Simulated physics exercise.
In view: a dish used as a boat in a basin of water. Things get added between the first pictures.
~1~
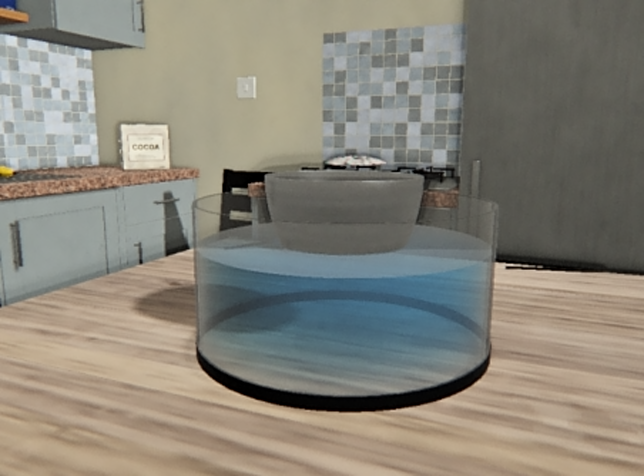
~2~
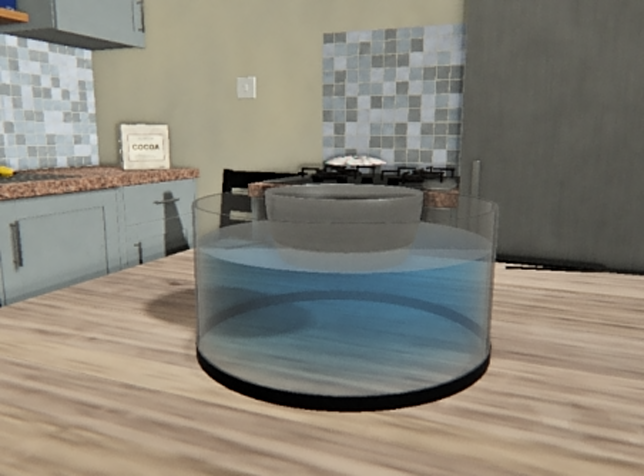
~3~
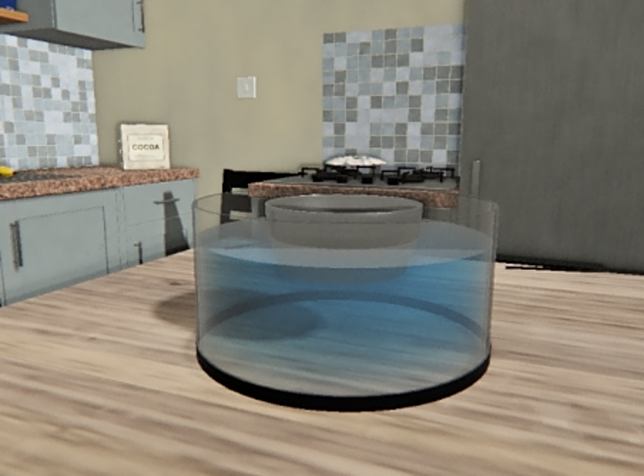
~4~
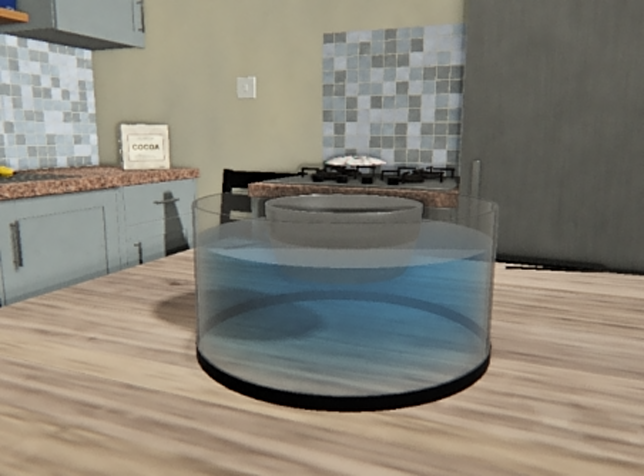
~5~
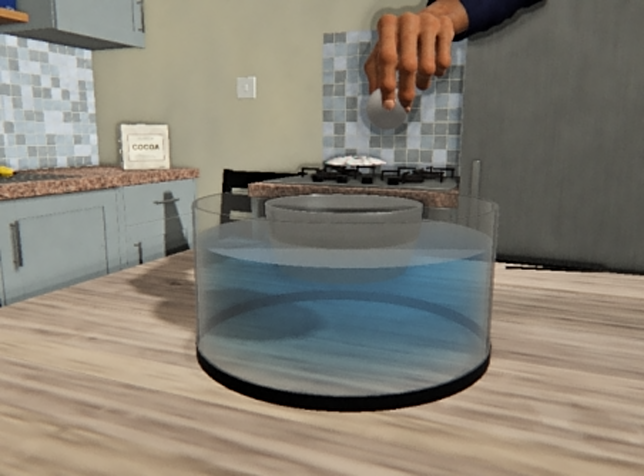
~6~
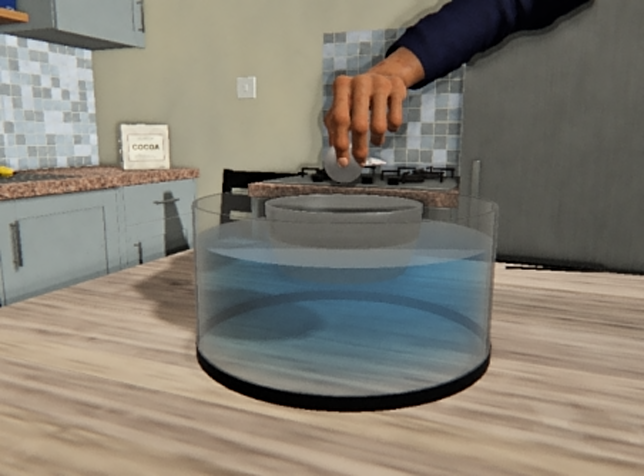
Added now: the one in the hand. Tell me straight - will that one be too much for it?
I'm expecting it to hold with one more.
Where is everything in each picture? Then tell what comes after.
The first picture shows dish (344, 177) empty; most of its side above the surface.
The second picture shows dish (344, 193) with one aboard; about two thirds of its side above the surface.
The third picture shows dish (344, 204) with two aboard; about half of its side above the surface.
The fourth picture shows dish (344, 204) with two aboard; about half of its side above the surface.
The fifth picture shows dish (344, 204) with two aboard; about half of its side above the surface; the next steel ball in the hand at (387, 108).
The sixth picture shows dish (344, 204) with two aboard; about half of its side above the surface; the next steel ball in the hand at (344, 162).
Soon after, the steel ball is in and the dish dips.
Later, it steadies; about a third of its side above the surface.
In the end, the dish floats; about a third of its side above the surface.
